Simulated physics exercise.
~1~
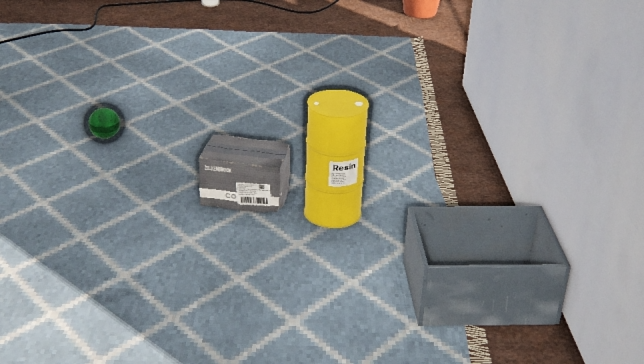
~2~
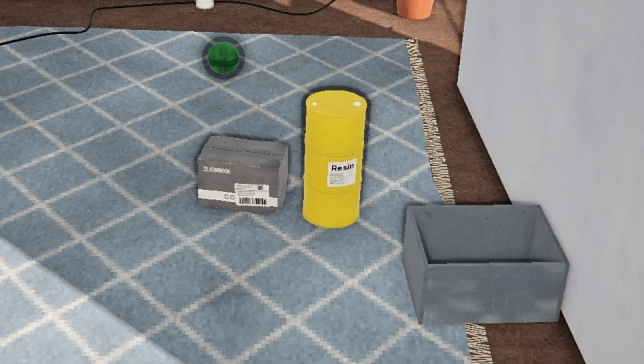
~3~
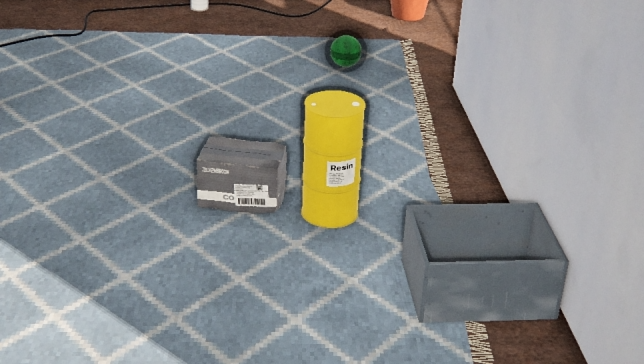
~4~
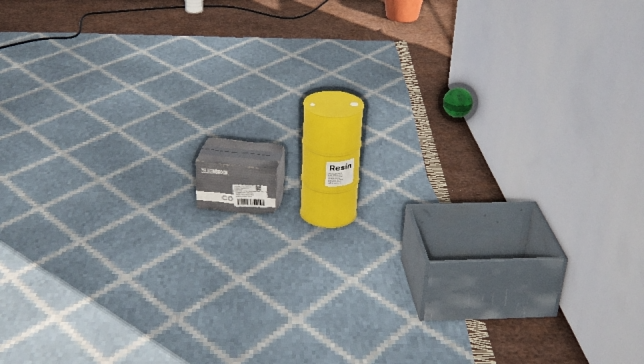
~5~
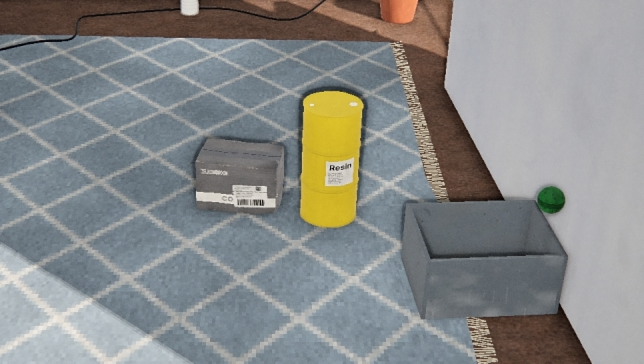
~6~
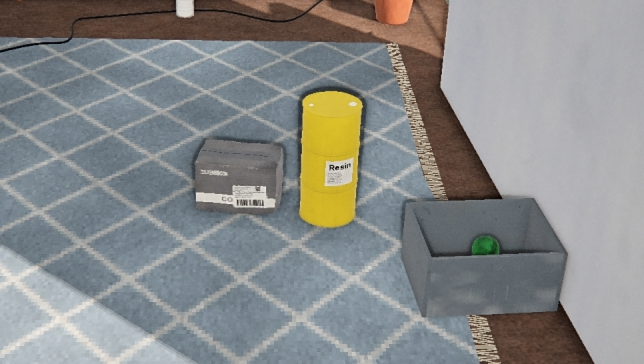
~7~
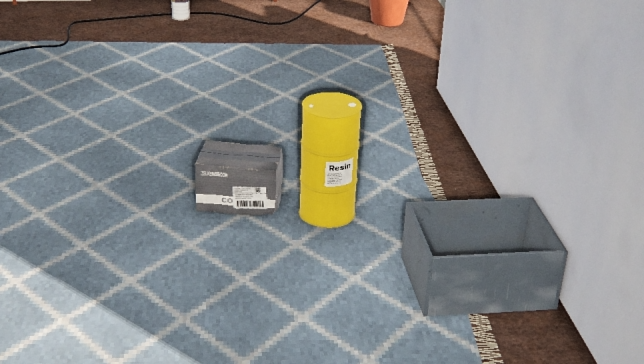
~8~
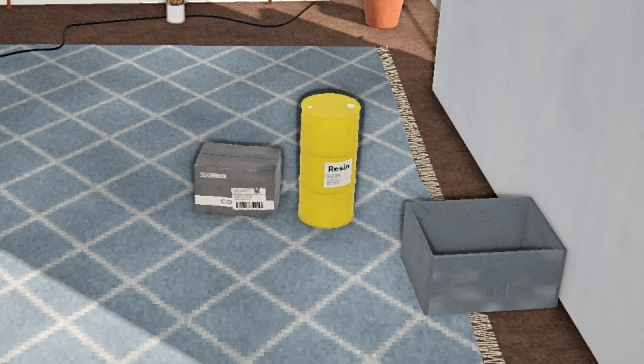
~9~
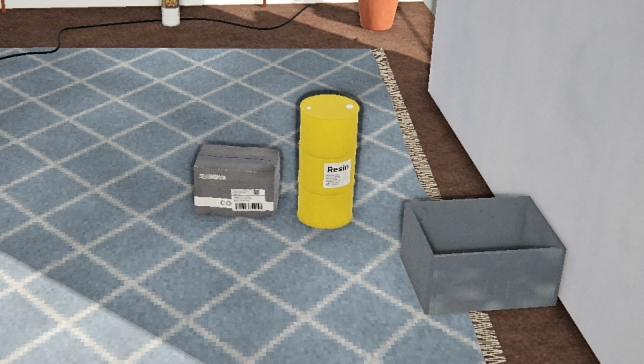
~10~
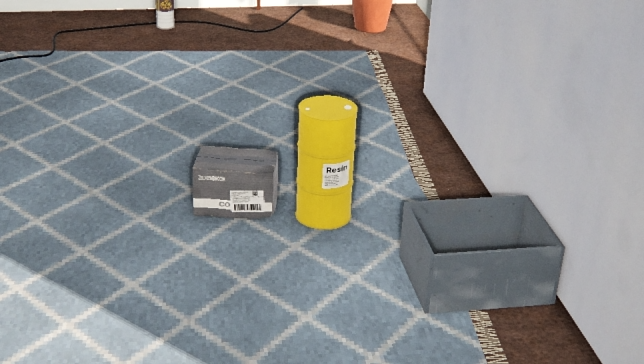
Open grey box beside a yellow canister and grey parcel, with a green ball flying rightward, turning back left and dropping inside.
